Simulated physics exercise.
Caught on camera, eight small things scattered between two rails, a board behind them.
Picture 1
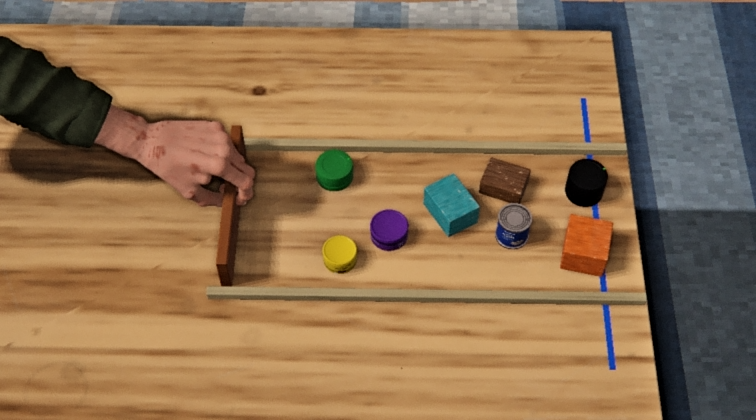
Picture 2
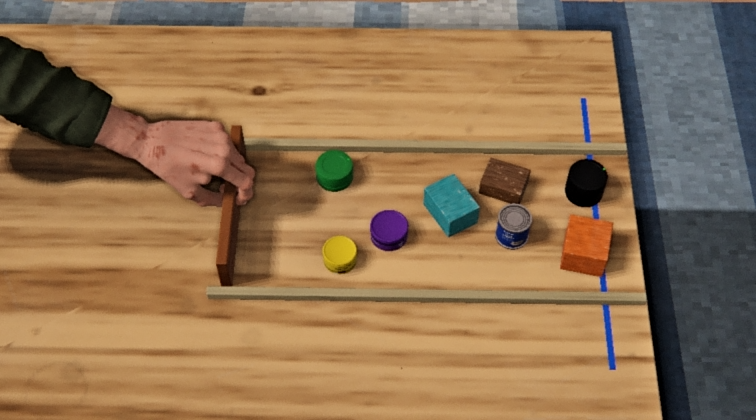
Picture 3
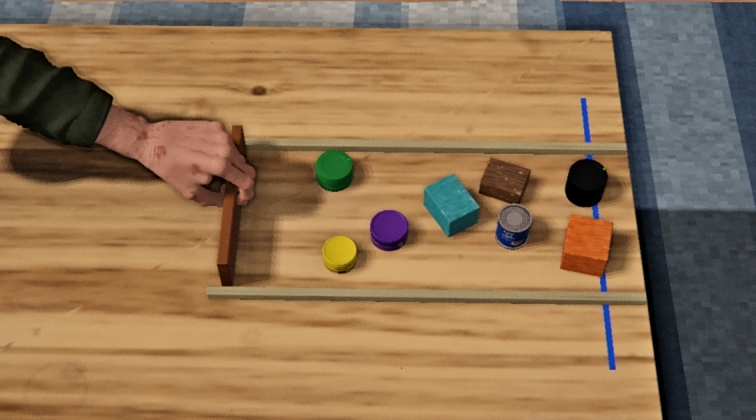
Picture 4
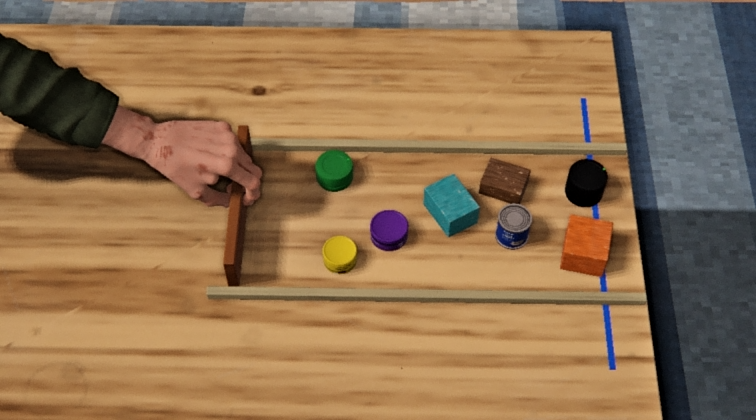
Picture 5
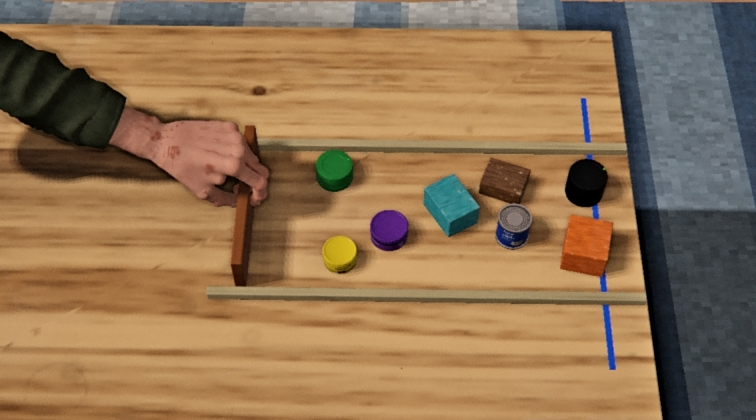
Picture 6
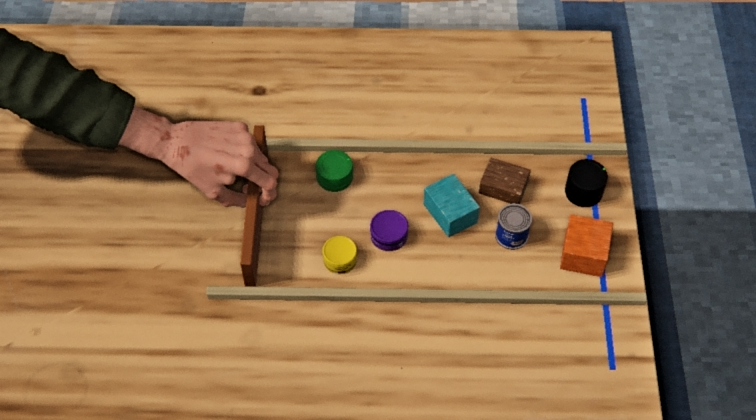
At the start, a hand holds a brown board upright between two rails on a wooden table, left of eight small lids, blocks and pots, with a blue tape line at the right. The board stays still at first, then the hand slides it slightly rightward, touching none of the objects, which remain motionless.
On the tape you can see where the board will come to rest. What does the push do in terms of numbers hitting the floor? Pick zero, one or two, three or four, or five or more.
It sends three or four to the floor.
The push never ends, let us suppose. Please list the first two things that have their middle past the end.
Black lid, followed by orange block.
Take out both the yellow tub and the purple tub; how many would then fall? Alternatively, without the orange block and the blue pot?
The count is 3 in one try and 2 in the other, in that order.
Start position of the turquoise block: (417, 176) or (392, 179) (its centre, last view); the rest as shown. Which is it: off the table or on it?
Safe; Safe.
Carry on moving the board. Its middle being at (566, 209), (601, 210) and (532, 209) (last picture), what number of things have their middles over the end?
Past-the-end tally - position 1: 2, position 2: 4, position 3: 0.
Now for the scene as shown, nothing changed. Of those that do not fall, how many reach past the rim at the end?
Counting them gives 1.
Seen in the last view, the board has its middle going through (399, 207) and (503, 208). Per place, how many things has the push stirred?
First 3, then 8.
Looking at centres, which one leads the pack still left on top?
Result - the turquoise block.
Soon after, none off yet; black lid at rest near (586, 183); orange block at rest near (586, 246); blue pot at rest near (513, 227).
In the end, the number that fall off is three or four; gone, brown block, blue pot, orange block and black lid.
